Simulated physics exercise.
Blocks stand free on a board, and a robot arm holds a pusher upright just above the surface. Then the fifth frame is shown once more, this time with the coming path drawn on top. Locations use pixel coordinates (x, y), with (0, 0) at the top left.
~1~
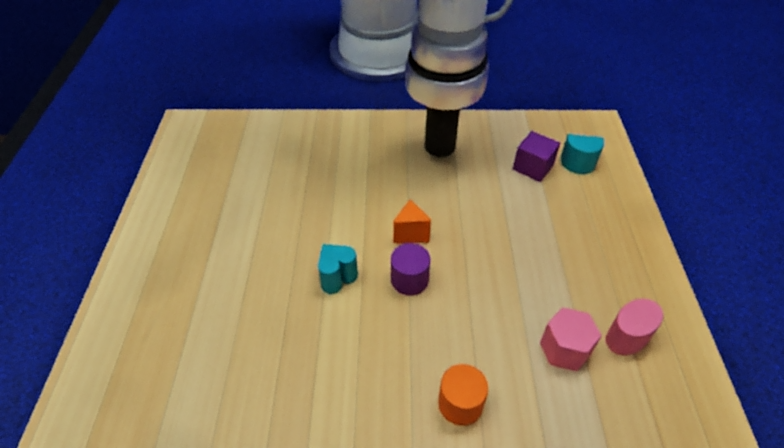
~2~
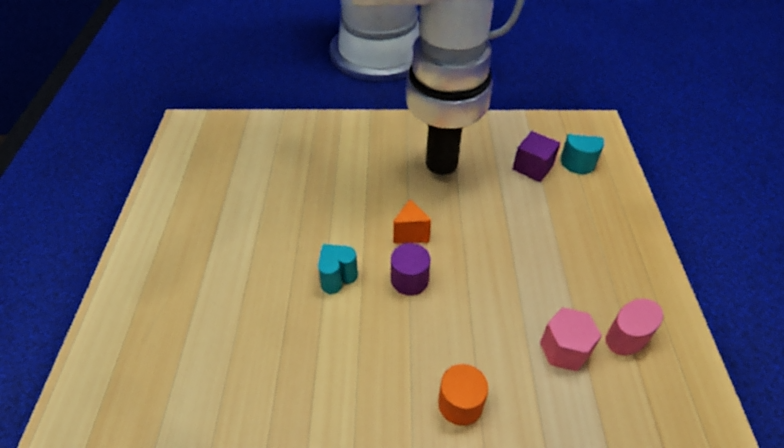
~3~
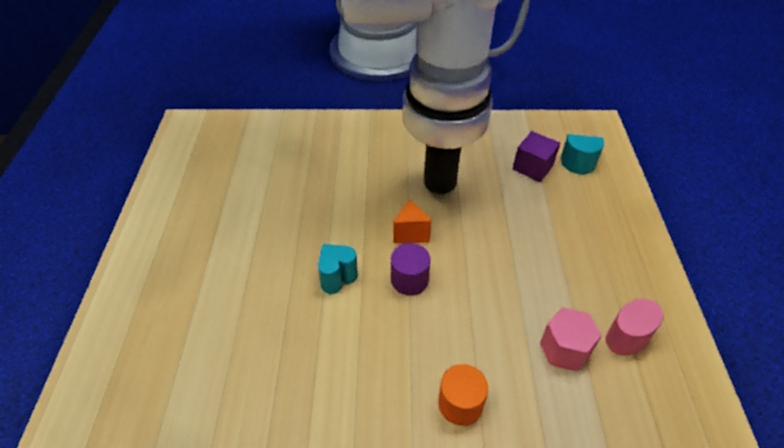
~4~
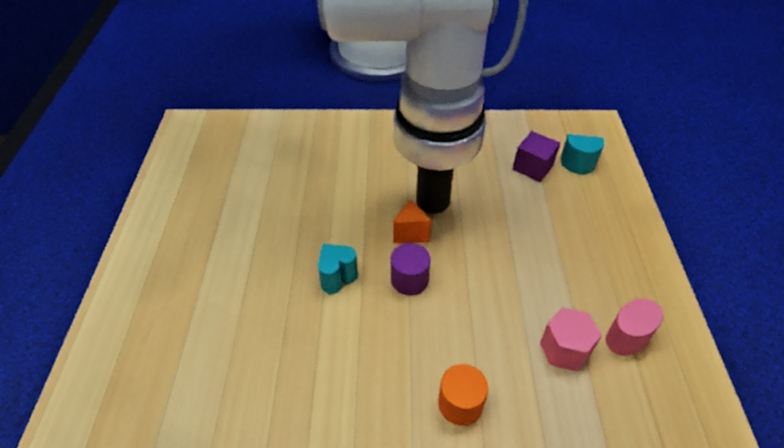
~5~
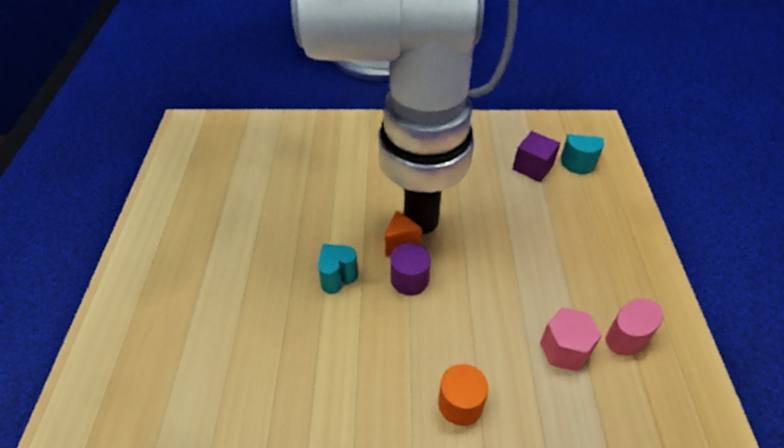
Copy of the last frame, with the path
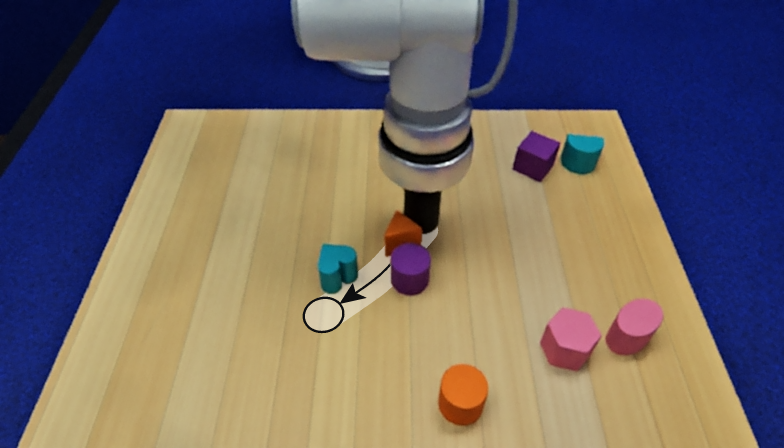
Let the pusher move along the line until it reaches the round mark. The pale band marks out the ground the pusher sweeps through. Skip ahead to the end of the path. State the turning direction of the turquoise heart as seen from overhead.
The sense of turning is clockwise.
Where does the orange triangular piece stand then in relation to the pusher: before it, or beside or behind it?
Carried ahead at the end.
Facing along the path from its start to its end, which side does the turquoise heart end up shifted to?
My prediction: Rightwards.
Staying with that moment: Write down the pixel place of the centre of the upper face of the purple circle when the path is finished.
My best guess is (405, 279).
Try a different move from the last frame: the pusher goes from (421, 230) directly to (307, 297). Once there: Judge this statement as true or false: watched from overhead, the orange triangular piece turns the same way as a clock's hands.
Answer: False.
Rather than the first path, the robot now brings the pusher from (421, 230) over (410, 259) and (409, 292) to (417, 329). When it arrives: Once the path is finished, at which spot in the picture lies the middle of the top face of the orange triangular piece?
It ends at (377, 255).
Path on the board, from (421, 230) by way of (381, 274) to (324, 315).
On the path given first. One third of the way, pusher at (395, 250); orange triangular piece at (370, 254); purple circle at (408, 267).
Two thirds of the way, pusher at (362, 280); turquoise heart at (315, 260), turned 70° clockwise; orange triangular piece at (334, 284), turned 15° clockwise; purple circle at (405, 279).
At the end, pusher at (322, 306); turquoise heart at (305, 264), turned 110° clockwise; orange triangular piece at (290, 311), turned 15° clockwise; purple circle at (405, 279).
